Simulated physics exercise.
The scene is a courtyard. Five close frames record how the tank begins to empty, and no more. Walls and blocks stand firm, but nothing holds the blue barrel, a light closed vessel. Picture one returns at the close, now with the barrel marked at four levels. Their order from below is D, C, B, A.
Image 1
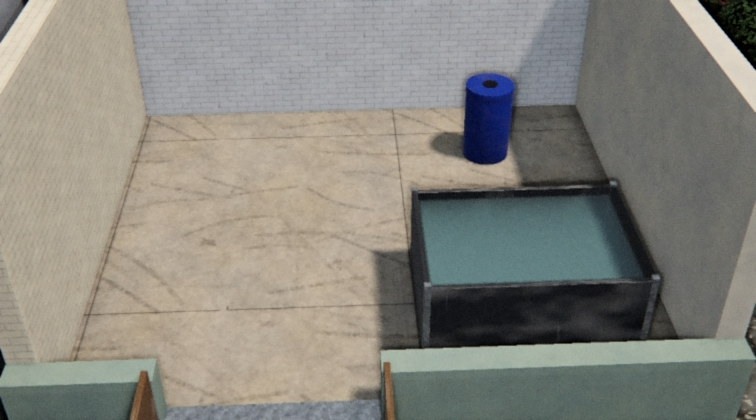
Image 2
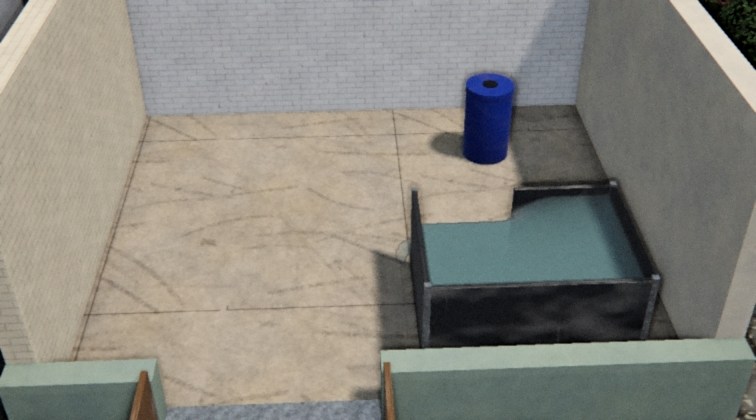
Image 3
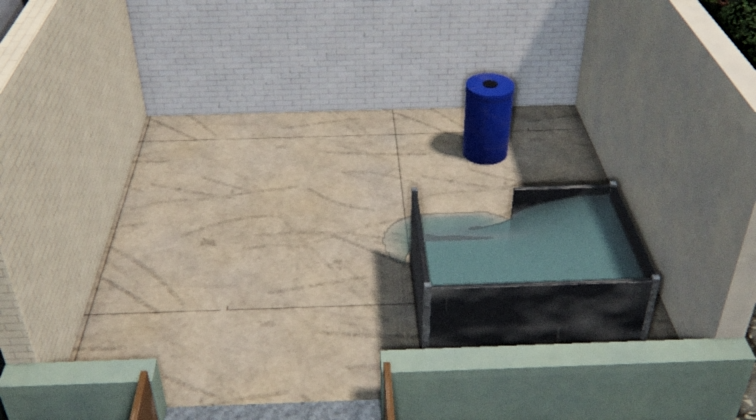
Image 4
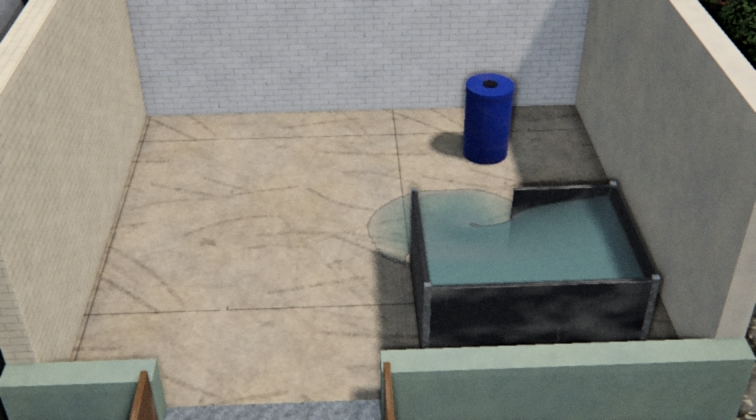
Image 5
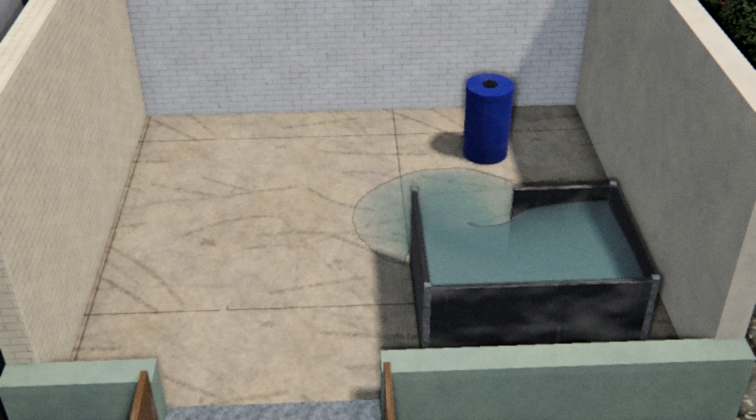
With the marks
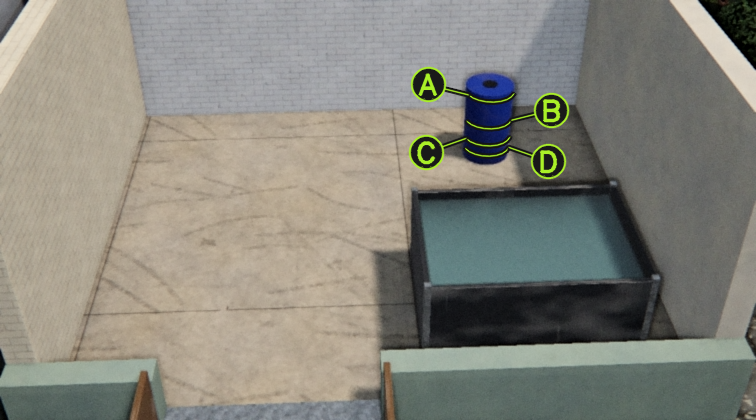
A black-walled tank of blue-green water stands on the right of a walled courtyard, seen from above by a still camera. A blue barrel stands behind it on the tan, cracked floor, between a pale brick back wall and plain side walls, with low green walls in front. Part of the tank's back wall disappears, and a thin sheet of water spreads through the gap, backward and left across the floor.
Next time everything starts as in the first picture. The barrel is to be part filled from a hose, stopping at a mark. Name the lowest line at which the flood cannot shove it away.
Go for B.
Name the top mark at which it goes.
It is C.
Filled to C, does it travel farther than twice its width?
No, less.
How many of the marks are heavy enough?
Two of them.
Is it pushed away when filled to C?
Yes, that goes wrong.
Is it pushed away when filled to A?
No, not at all.
On the marked copy, A at (493, 102); B at (491, 128); C at (490, 145); D at (489, 156); from the bottom up D, C, B, A.
With A, it does not move.
With B, it does not move.
With C, it is pushed about its own width away.
With D, it is pushed about 3 times its own width away.
